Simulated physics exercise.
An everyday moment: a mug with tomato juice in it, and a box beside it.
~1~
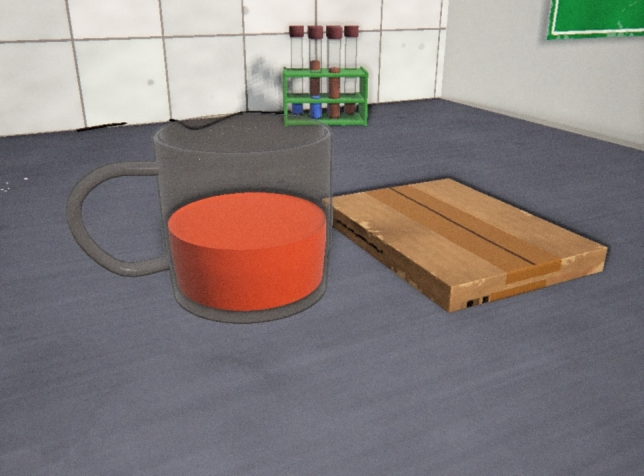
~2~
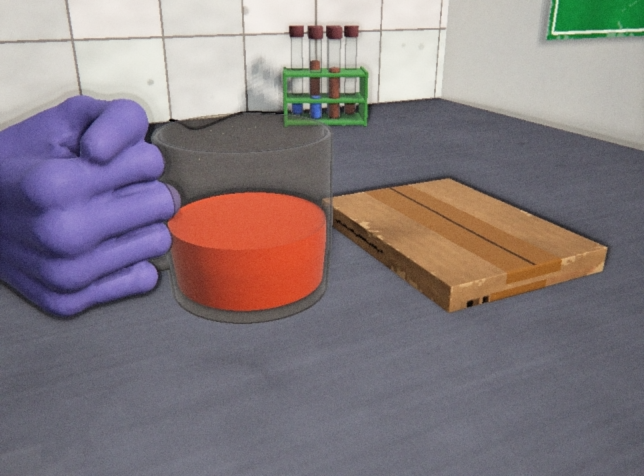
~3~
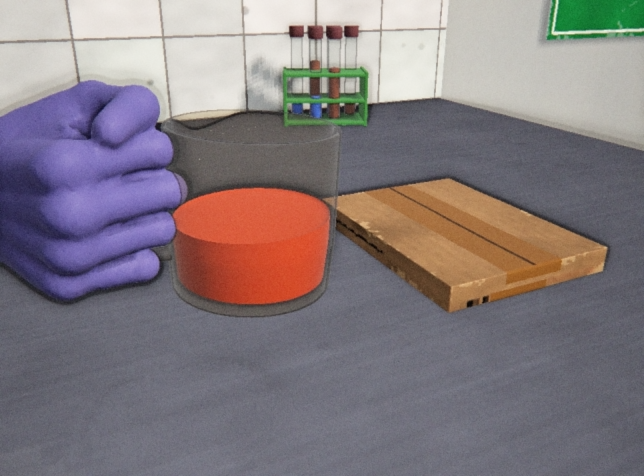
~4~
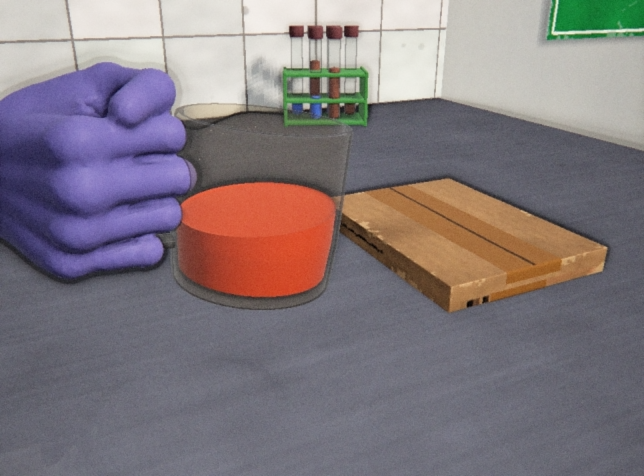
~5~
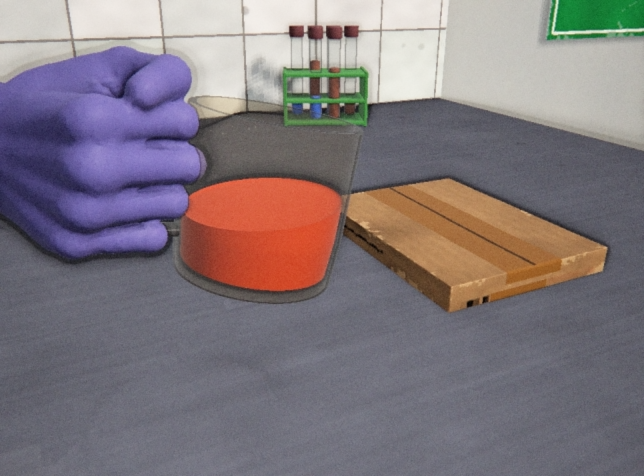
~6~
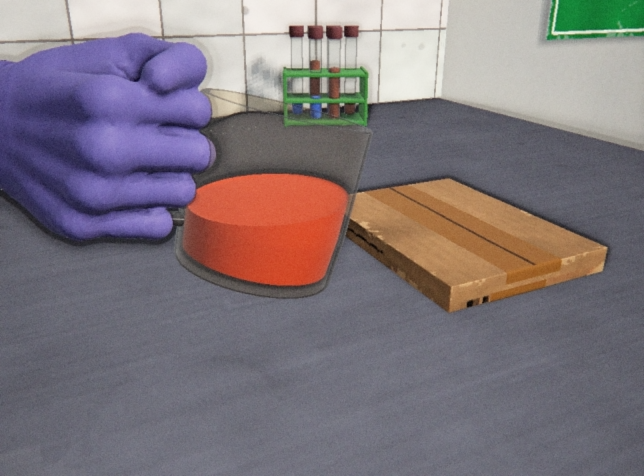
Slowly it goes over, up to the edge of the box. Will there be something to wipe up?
At that lean the mug slops over.
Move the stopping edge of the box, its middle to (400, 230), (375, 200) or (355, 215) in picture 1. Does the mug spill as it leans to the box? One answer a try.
One after the other: Loses some, loses none, holds.
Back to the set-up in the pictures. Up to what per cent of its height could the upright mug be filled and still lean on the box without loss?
About 20 per cent.
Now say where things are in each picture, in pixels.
It stands upright; mug (247, 205) about a third full, in the first frame.
A hand takes hold; mug about a third full, surface at (248, 220); box (449, 232), in the second frame.
On the way over; mug (252, 200) about a third full, in the third frame.
It is leaning; mug about a third full, surface at (258, 208); box (449, 232), in the fourth frame.
Tipping on its foot; mug (266, 189) about a third full, in the fifth frame.
The top moves towards the box; mug about a third full, surface at (268, 200); box (449, 232), in the sixth frame.
Next, the mug leans by about 35°; its rim is dry.
After that, the mug leans by about 55°; it has slopped over; about three quarters of the tomato juice is inside.
Finally, the mug leans by about 65°, against the box; it has slopped over; about half of the tomato juice is inside.
